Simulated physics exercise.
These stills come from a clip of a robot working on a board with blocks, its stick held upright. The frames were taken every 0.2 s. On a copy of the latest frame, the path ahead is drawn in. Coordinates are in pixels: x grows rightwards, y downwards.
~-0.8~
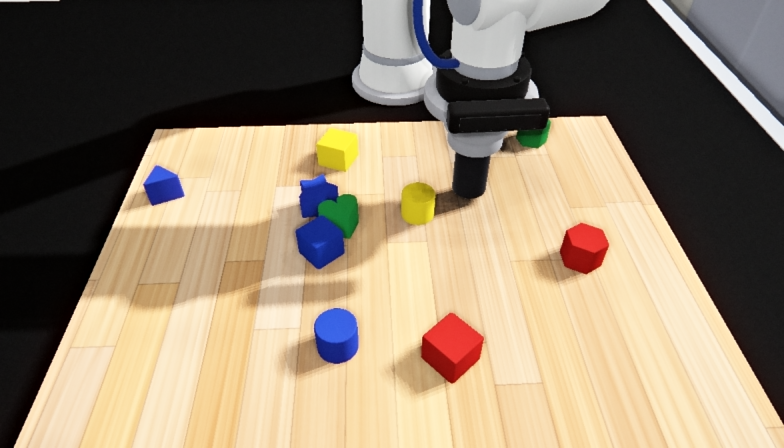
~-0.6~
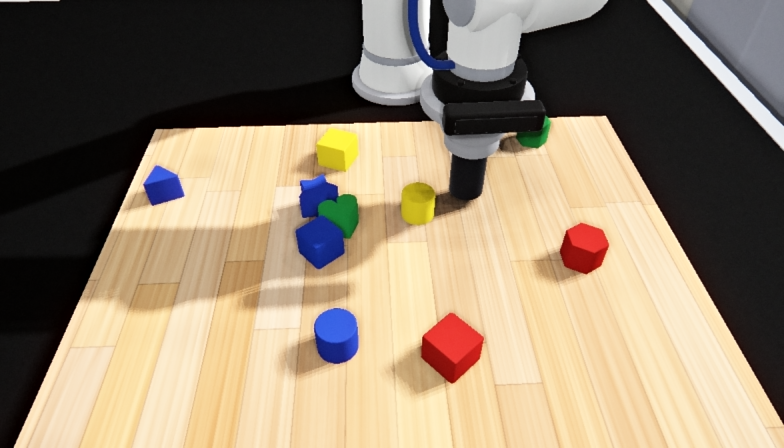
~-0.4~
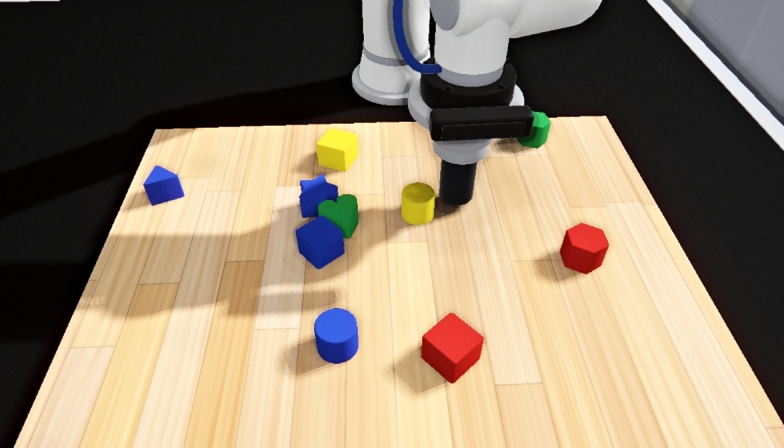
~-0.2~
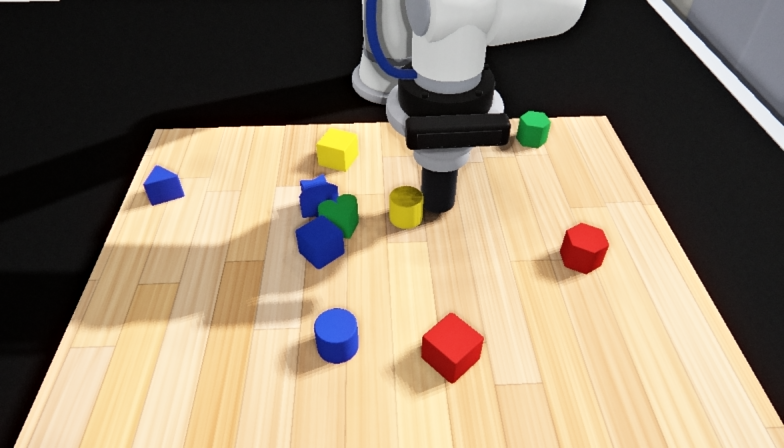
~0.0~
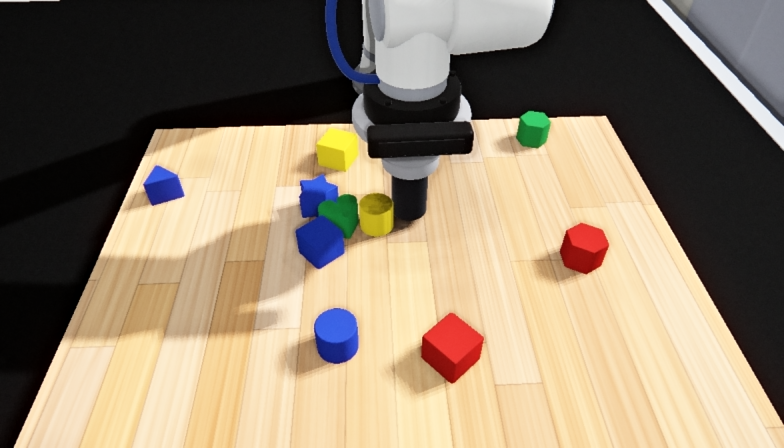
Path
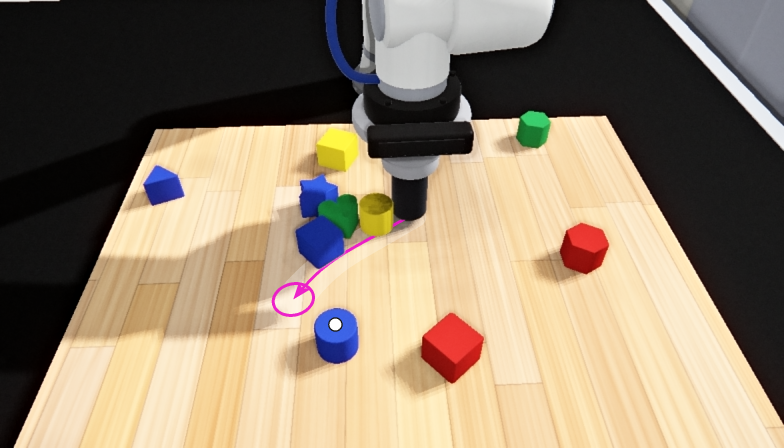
Robot arm with a black stick moving left across a wooden board, pushing a yellow cylinder toward clustered blue and green blocks.
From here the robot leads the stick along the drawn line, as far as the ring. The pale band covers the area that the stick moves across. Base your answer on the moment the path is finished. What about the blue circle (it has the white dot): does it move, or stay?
The result: It stays put.
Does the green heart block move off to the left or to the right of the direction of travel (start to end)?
Well, taking the path from its start to its end as straight ahead, the green heart block moves to the right.
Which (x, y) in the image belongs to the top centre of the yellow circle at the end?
At roughly (304, 222).
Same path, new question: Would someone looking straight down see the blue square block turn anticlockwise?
In short: Yes.
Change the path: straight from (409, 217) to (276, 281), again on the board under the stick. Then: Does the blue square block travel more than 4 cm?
I believe so.
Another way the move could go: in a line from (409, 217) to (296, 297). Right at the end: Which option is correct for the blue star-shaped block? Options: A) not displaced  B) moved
Answer: B.
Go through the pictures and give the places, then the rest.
The first frame shows tip of the stick at (469, 188), middles of tops, blue square block at (319, 230), blue circle at (335, 325), green heart block at (339, 205), yellow circle at (418, 192).
The second frame shows stick at (466, 190), nothing pushed.
The third frame shows stick at (456, 195), nothing pushed.
The fourth frame shows stick at (438, 202), yellow circle at (406, 196).
The fifth frame shows stick at (409, 209), blue square block at (319, 230), blue circle at (335, 325), green heart block at (339, 205), yellow circle at (376, 203).
The line goes from (409, 217) by way of (349, 250) to (293, 299); the dot is on the blue circle.
On the path given first. One third of the way, stick at (369, 231); blue square block at (311, 235), turned 25° anticlockwise; green heart block at (304, 204); yellow circle at (333, 214).
Two thirds of the way, stick at (327, 257); blue square block at (286, 249), turned 50° anticlockwise; green heart block at (292, 202), turned 40° clockwise; yellow circle at (304, 222).
At the end, stick at (292, 292); blue square block at (265, 254), turned 20° anticlockwise; blue circle unmoved; green heart block at (292, 202), turned 40° clockwise; yellow circle at (304, 222).
